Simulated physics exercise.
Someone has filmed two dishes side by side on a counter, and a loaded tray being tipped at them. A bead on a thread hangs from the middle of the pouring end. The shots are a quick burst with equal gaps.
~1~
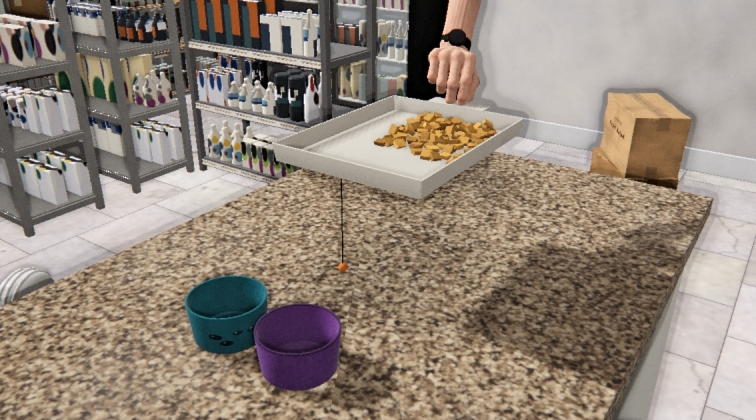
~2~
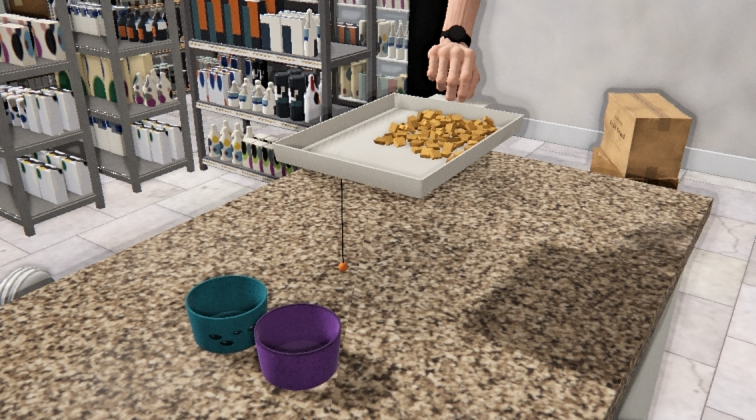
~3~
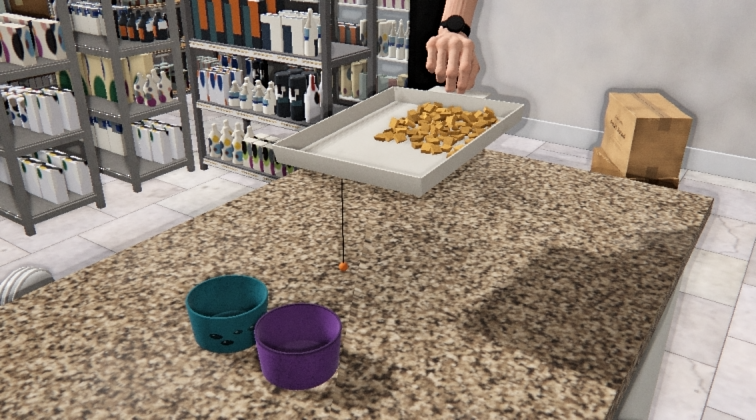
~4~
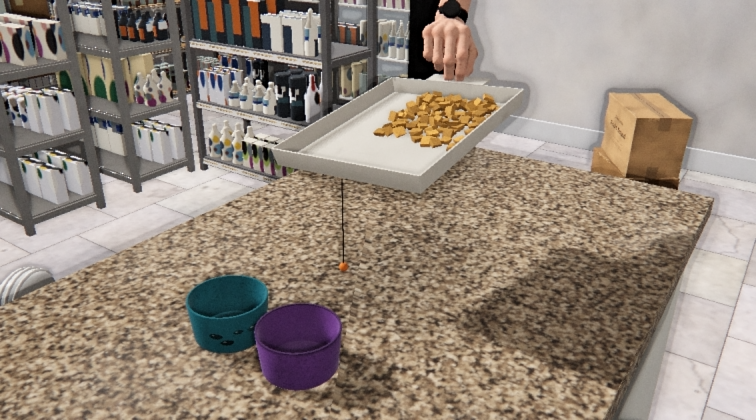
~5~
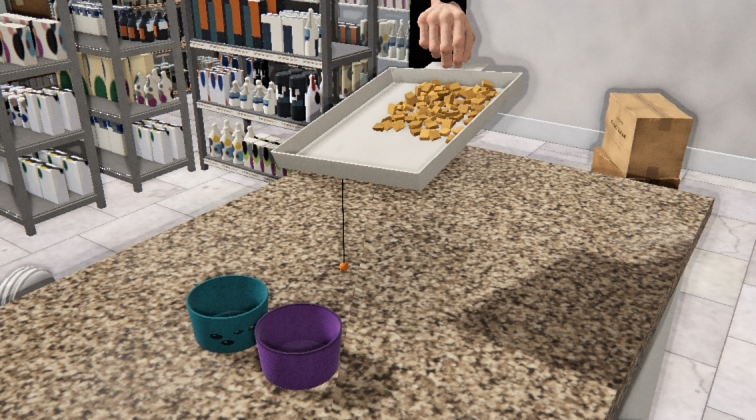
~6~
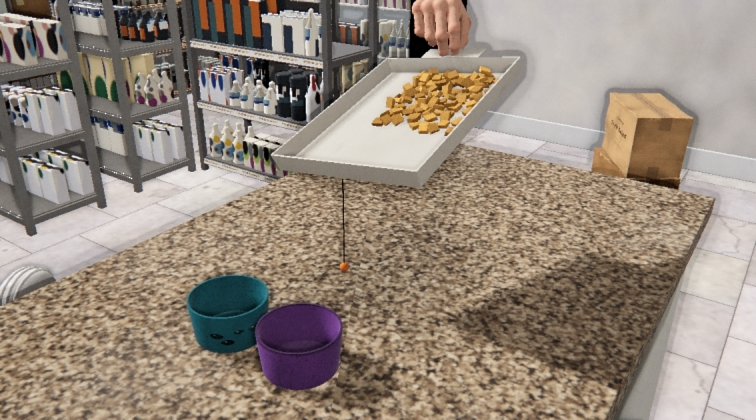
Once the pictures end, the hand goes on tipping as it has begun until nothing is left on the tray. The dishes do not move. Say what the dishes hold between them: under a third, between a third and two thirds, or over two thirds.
In the dishes lies under a third of it.
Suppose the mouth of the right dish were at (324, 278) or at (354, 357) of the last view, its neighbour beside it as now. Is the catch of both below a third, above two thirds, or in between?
In turn: In the middle band; under a third.
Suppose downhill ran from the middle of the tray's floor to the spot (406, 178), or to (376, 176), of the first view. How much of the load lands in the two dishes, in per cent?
First some 0, then 10 per cent.
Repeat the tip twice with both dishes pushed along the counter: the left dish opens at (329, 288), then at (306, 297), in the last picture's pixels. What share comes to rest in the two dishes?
Roughly 10 per cent, and 10 per cent.
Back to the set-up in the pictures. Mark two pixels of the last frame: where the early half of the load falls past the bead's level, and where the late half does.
Early half (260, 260), late half (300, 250).
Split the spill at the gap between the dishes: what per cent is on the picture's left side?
Roughly 30 in a hundred.
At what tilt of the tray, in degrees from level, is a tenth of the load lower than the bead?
Roughly 70°.
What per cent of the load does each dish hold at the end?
The left dish has 10 per cent, the right dish has 0.
Just after the last frame, tray tipped steeply; every one on the tray.
A moment on, tray tipped right over; roughly half on the tray; about a tenth in the left dish; roughly a third outside both; just a few in the air.
Further on, tray tipped past a quarter turn; about a tenth in the left dish; the larger part outside both.
When it is over, tray tipped past a quarter turn; not one in the right dish; about a tenth in the left dish; the larger part outside both.
